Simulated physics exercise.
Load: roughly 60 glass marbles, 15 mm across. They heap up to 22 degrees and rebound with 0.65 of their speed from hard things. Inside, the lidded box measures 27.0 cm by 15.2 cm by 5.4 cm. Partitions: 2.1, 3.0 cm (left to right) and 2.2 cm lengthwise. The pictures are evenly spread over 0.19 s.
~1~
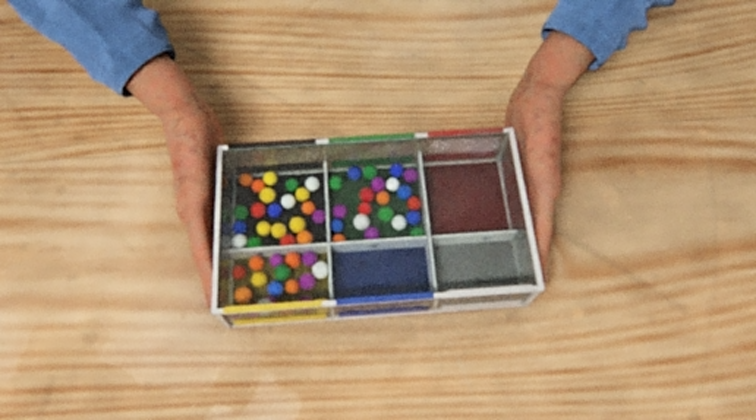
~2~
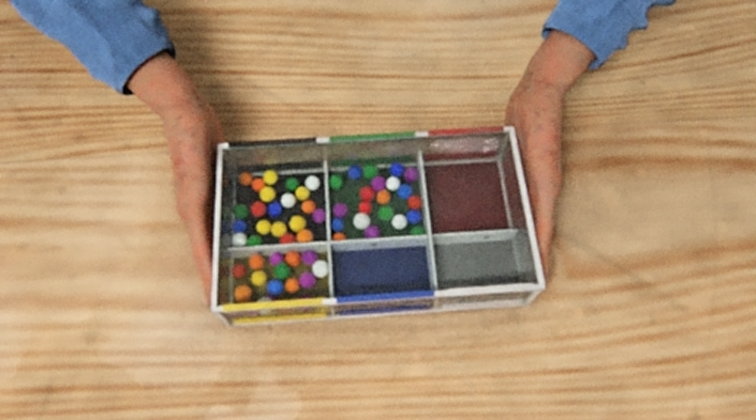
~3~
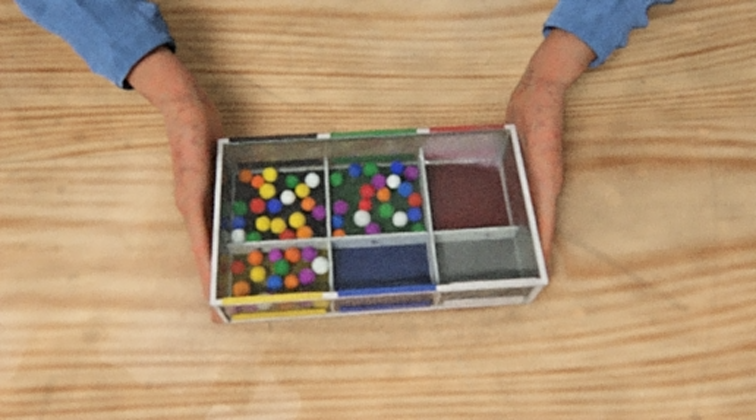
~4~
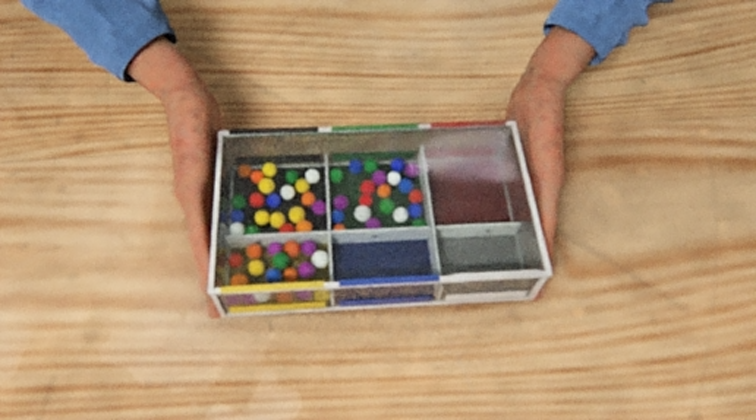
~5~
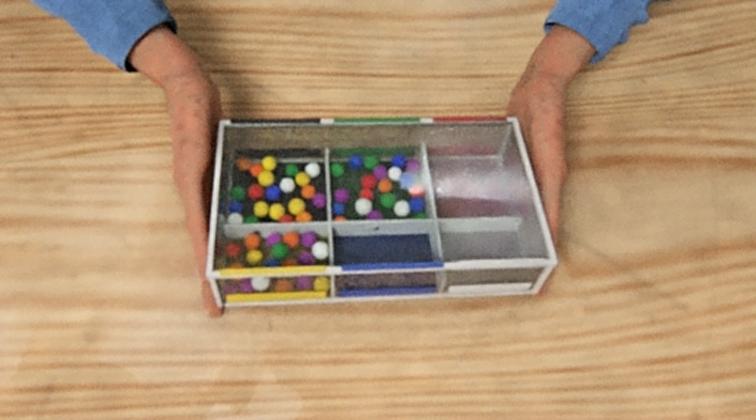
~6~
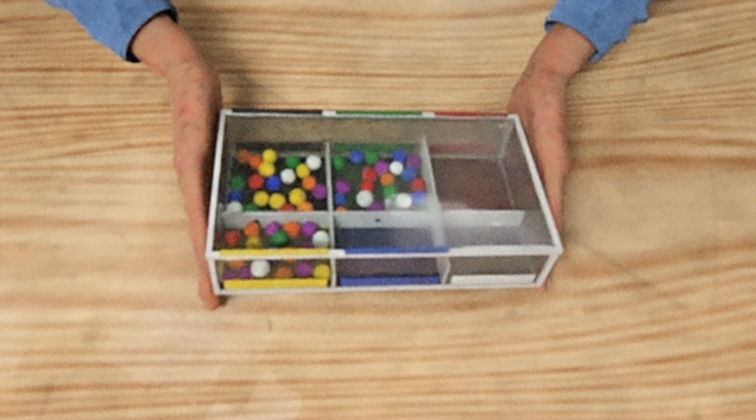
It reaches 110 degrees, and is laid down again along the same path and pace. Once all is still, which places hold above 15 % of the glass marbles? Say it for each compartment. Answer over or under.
Red over, blue under, green over, yellow under, white under, black over.
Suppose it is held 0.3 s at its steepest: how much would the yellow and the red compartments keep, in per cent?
Then: Yellow 0; red 25.
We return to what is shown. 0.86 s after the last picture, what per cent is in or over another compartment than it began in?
About 30 per cent.
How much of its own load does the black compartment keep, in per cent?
Roughly 50 per cent.
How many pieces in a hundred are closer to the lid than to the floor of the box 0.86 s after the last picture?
Roughly 80 per cent.
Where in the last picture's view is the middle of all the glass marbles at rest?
At about (376, 194).
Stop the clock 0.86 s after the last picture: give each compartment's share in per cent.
Red 5; blue 5; green 40; yellow 10; white 0; black 45.
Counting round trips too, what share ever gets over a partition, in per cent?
Roughly 65 per cent.
Then, 0.86 s after the last picture, tilt 110 degrees; red 5 %, blue 5 %, green 40 %, yellow 10 %, black 45 %.
Then, 1.42 s after the last picture, tilt 50 degrees; red 20 %, green 55 %, black 20 %.
Then, 2.05 s after the last picture, tilt 0 degrees; red 25 %, green 55 %, black 20 %.
In the end, red 25 %, blue 0 %, green 55 %, yellow 0 %, white 0 %, black 20 %.
